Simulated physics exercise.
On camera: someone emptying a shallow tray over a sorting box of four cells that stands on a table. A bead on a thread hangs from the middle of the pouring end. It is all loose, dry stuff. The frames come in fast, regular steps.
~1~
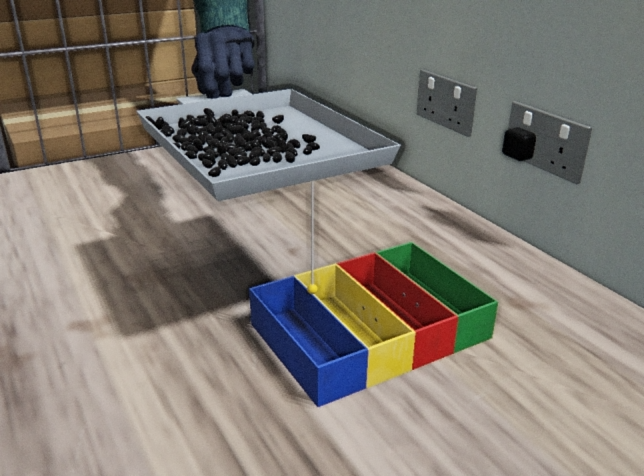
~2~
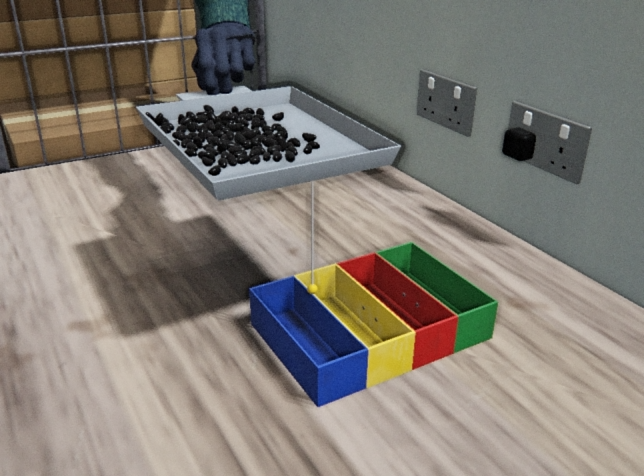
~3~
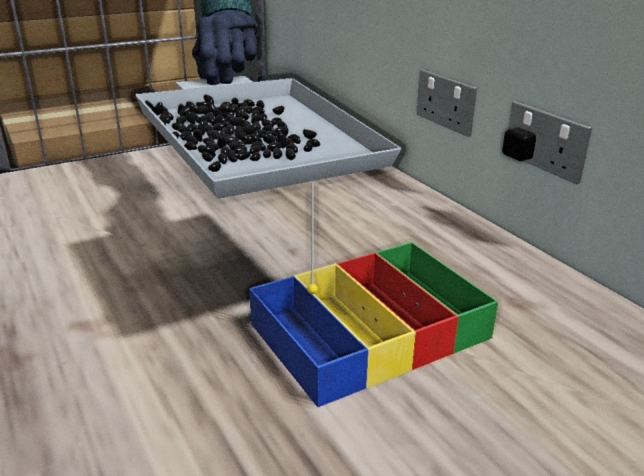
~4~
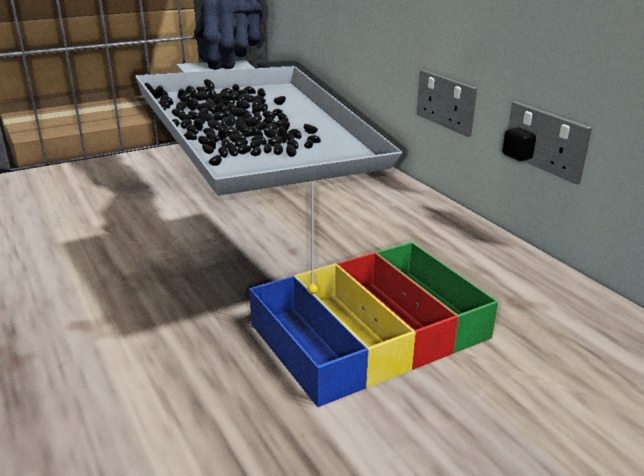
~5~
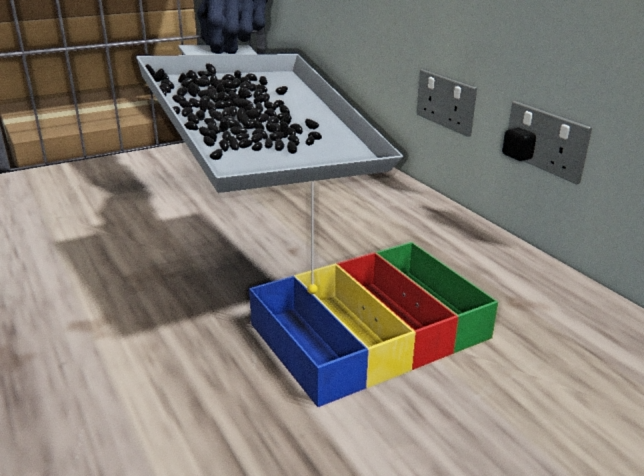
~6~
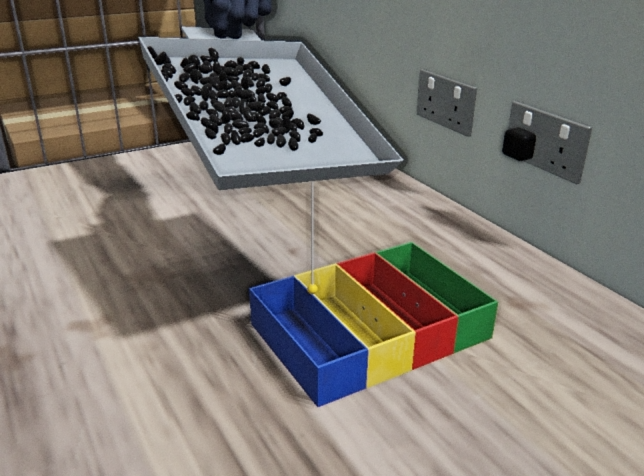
A gloved hand raises the back of a gray tray of black beans, tilting it forward.
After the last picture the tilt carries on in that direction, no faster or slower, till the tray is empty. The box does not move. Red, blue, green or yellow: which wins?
Fullest: The red cell.
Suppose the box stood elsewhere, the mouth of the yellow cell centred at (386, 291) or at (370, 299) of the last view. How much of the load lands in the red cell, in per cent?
Near 10 % and 30 %.
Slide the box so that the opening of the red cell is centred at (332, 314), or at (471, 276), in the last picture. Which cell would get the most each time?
First the cell in green, then that blue cell.
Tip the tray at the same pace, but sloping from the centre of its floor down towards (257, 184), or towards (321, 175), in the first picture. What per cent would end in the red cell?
First some 0, then 30 per cent.
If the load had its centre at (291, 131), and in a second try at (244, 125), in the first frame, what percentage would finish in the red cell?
Roughly 60 per cent, and 50 per cent.
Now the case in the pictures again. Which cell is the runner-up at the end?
It is yellow.
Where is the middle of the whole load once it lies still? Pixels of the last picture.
Around (394, 332).
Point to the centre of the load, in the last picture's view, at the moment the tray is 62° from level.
Around (327, 141).
Soon after the last picture, tray tipped steeply; nearly all on the tray; a stray few falling or outside the box.
A little later, tray tipped right over; about two thirds on the tray; about a quarter in the red cell; a small part in the yellow cell; a stray few in the green cell; a stray few in the blue cell; a small part falling or outside the box.
Later still, tray tipped past a quarter turn; about half in the red cell; about a third in the yellow cell; a small part in the blue cell; a stray few in the green cell; a small part falling or outside the box.
At rest, tray tipped past a quarter turn; about half in the red cell; about a third in the yellow cell; a small part in the blue cell; a stray few in the green cell; a small part outside the box.
